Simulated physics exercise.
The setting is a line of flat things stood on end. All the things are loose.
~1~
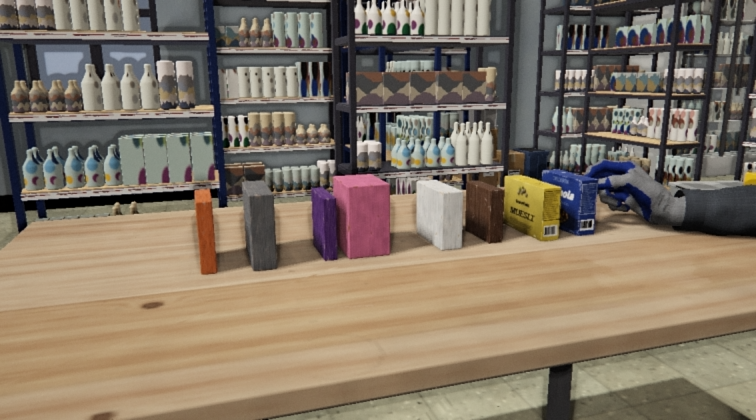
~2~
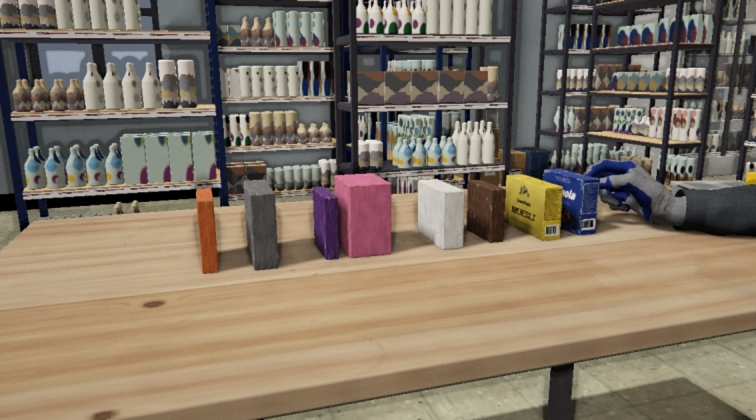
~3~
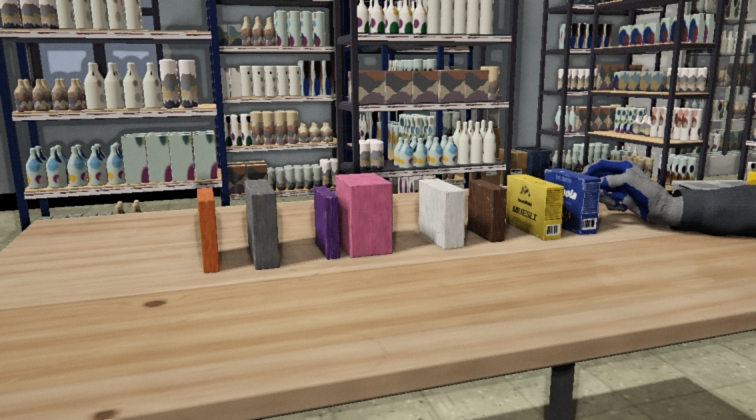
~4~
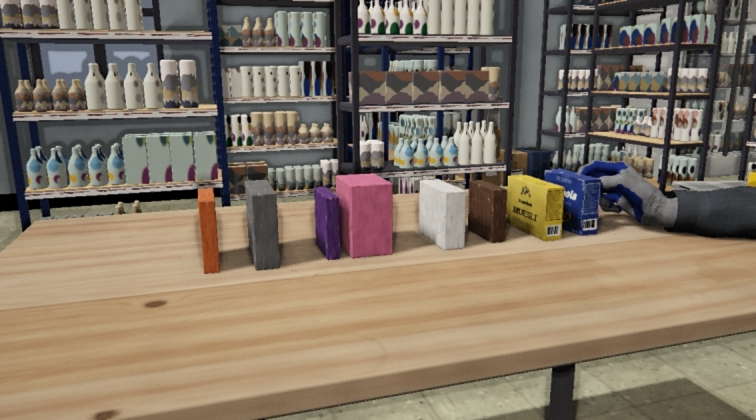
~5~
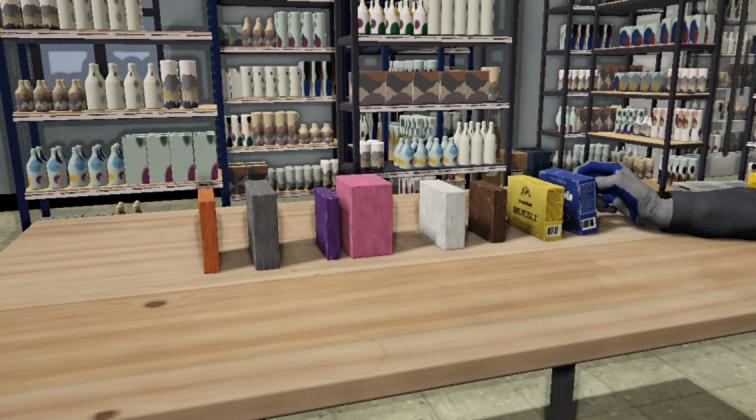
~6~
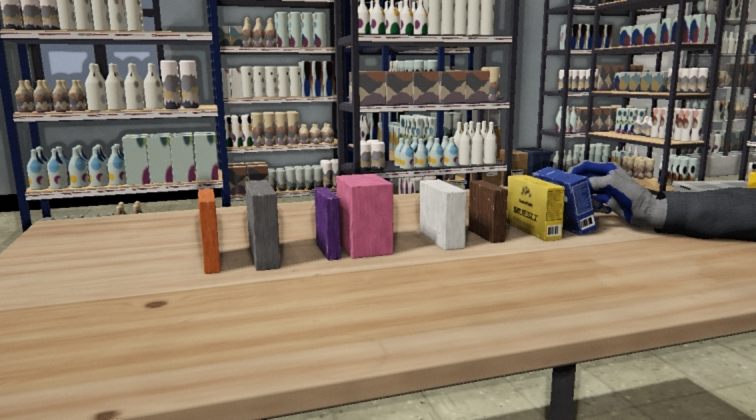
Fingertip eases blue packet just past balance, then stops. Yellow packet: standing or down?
Down.
Then, 0.20 s after the last picture, blue packet 35° over; yellow packet tipped 13° from how it was near (529, 205).
Then, 0.40 s after the last picture, blue packet 56° over; yellow packet tipped 46° from how it was near (514, 209); brown block tipped 5° from how it was.
Then, 0.60 s after the last picture, blue packet 62° over; yellow packet tipped 62° from how it was near (508, 214); brown block tipped 30° from how it was.
At rest, tipped over on the table, brown block and yellow packet; the other 4 in place. Seen from the same camera at the end, yellow packet near (507, 214).
